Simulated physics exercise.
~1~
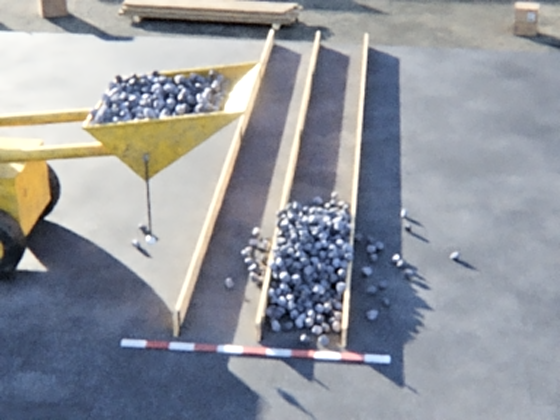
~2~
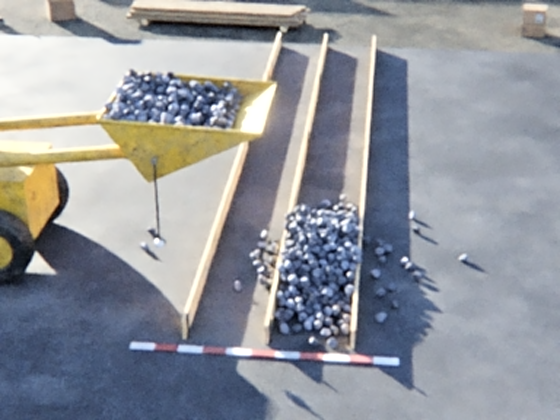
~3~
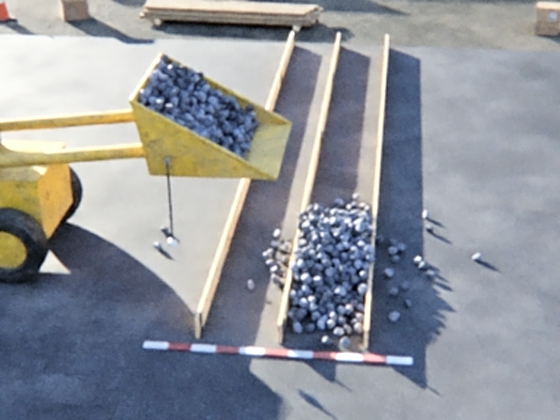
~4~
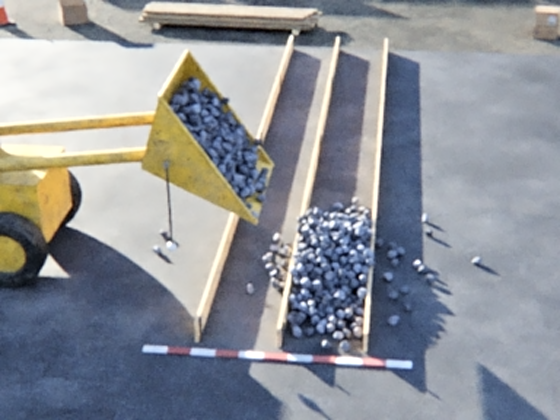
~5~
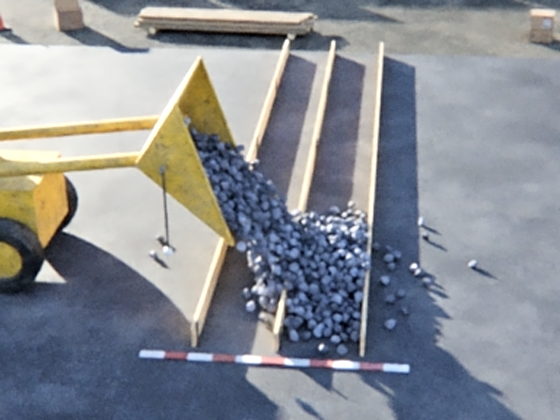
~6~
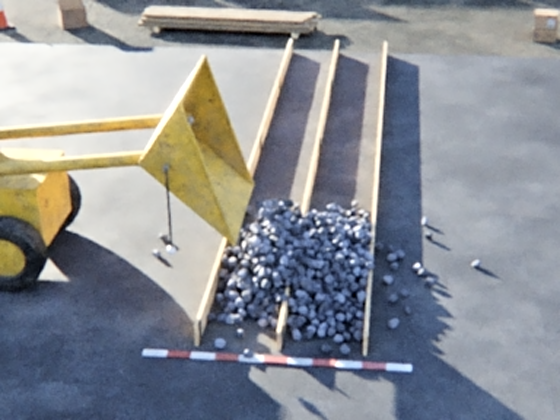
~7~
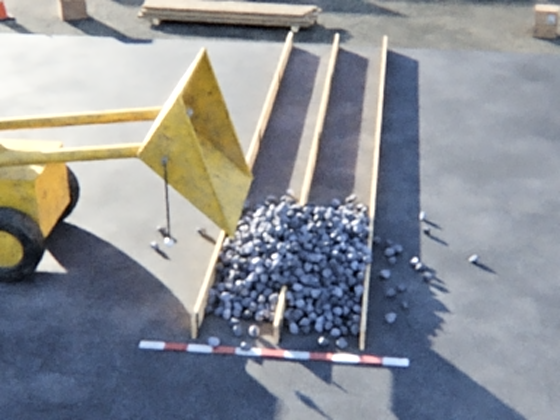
At first, a yellow loader holds a bucket full of grey stones beside three long boards laid on dark ground, with an earlier heap already filling the near end of the right-hand bay and a few stray stones beyond it. The bucket tips steadily to the right, and its load slides toward the lower lip. The stones then pour out in a thick stream, landing mostly in the left-hand bay, with some reaching the older heap. The bucket empties and stays tilted. Finally, the stones lie in one broad pile across both bays, partly burying the middle board.
